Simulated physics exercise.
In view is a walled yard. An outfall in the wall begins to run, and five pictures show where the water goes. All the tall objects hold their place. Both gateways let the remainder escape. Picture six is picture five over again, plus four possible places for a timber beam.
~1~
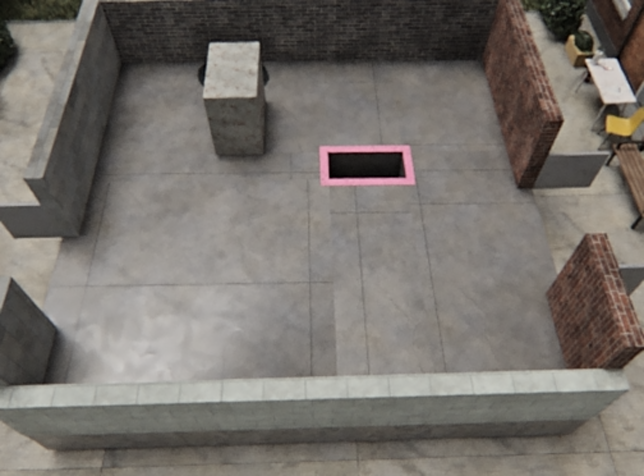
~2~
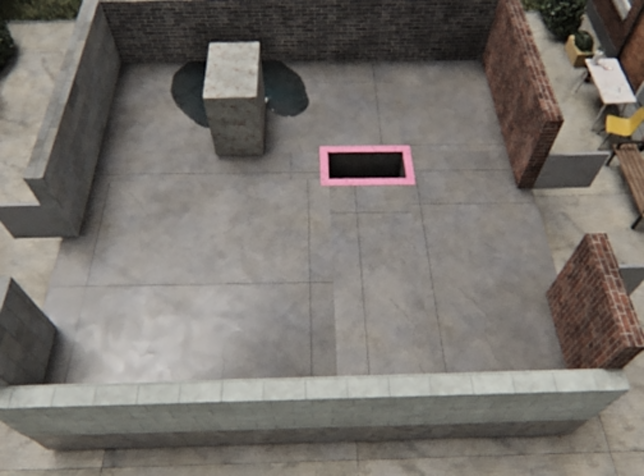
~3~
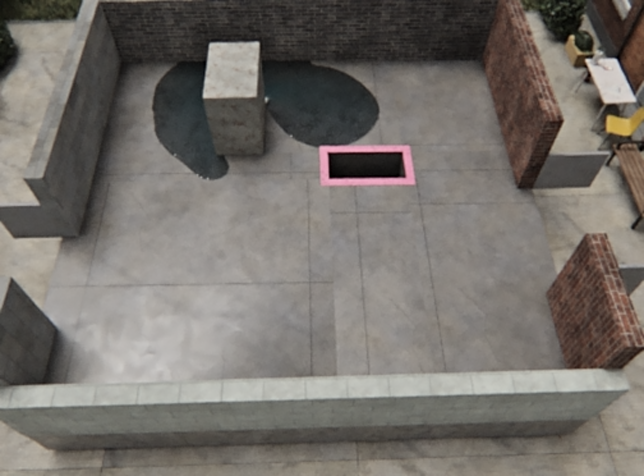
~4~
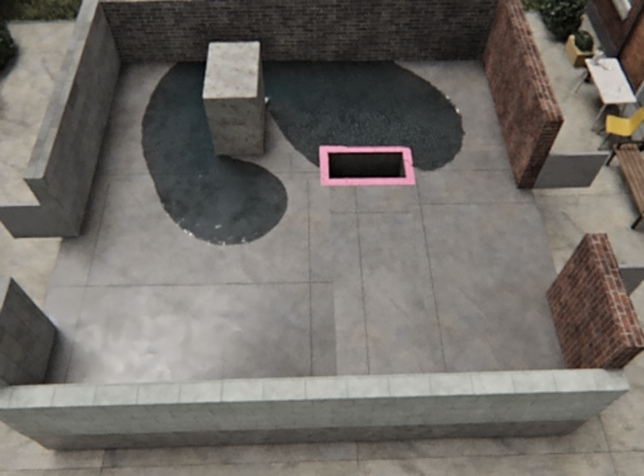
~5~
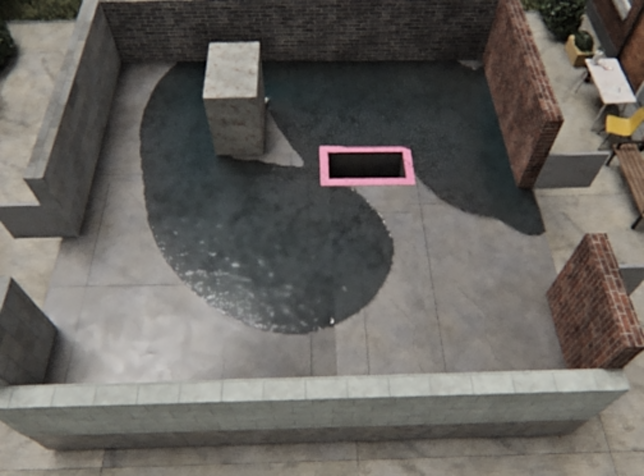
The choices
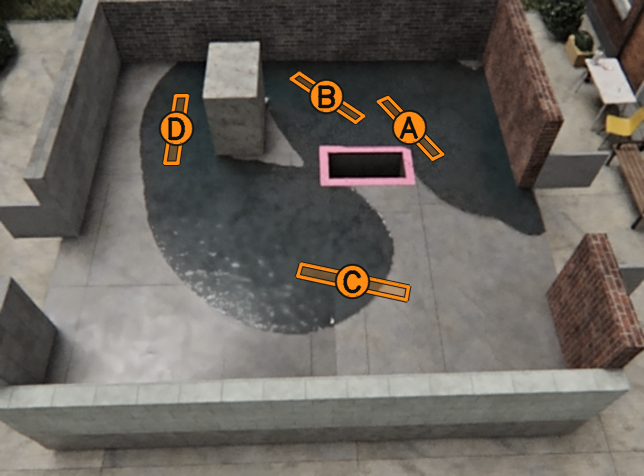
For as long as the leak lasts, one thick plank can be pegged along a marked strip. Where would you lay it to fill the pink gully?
Go for B.
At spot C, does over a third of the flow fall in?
No.
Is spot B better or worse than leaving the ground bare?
Spot B is better.
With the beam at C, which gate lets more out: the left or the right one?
More leaves on the right.
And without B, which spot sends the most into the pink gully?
That would be A.
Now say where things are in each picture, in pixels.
Outfall partly hidden; pink gully at (366, 165); open gate at (531, 237); open gate at (68, 279); water covers 2 % of the ground and shows as far out as (203, 73); pink gully still dry.
Water covers 6 % of the ground and shows as far out as (299, 101); pink gully still dry.
Water covers 14 % of the ground and shows as far out as (351, 137); pink gully still dry.
Water covers 28 % of the ground and shows as far out as (444, 156); pink gully taking water.
Water covers 47 % of the ground and shows as far out as (528, 217); pink gully taking water.
On the marked copy, A from (383, 99) to (437, 156); B from (295, 76) to (359, 119); C from (299, 270) to (407, 293); D from (171, 163) to (181, 95).
For spot A, about 31 % of the stream runs into the pink gully, about 68 % out by the gates.
For spot B, about 45 % of the stream runs into the pink gully, about 54 % out by the gates.
For spot C, about 21 % of the stream runs into the pink gully, about 77 % out by the gates.
For spot D, about 21 % of the stream runs into the pink gully, about 78 % out by the gates.
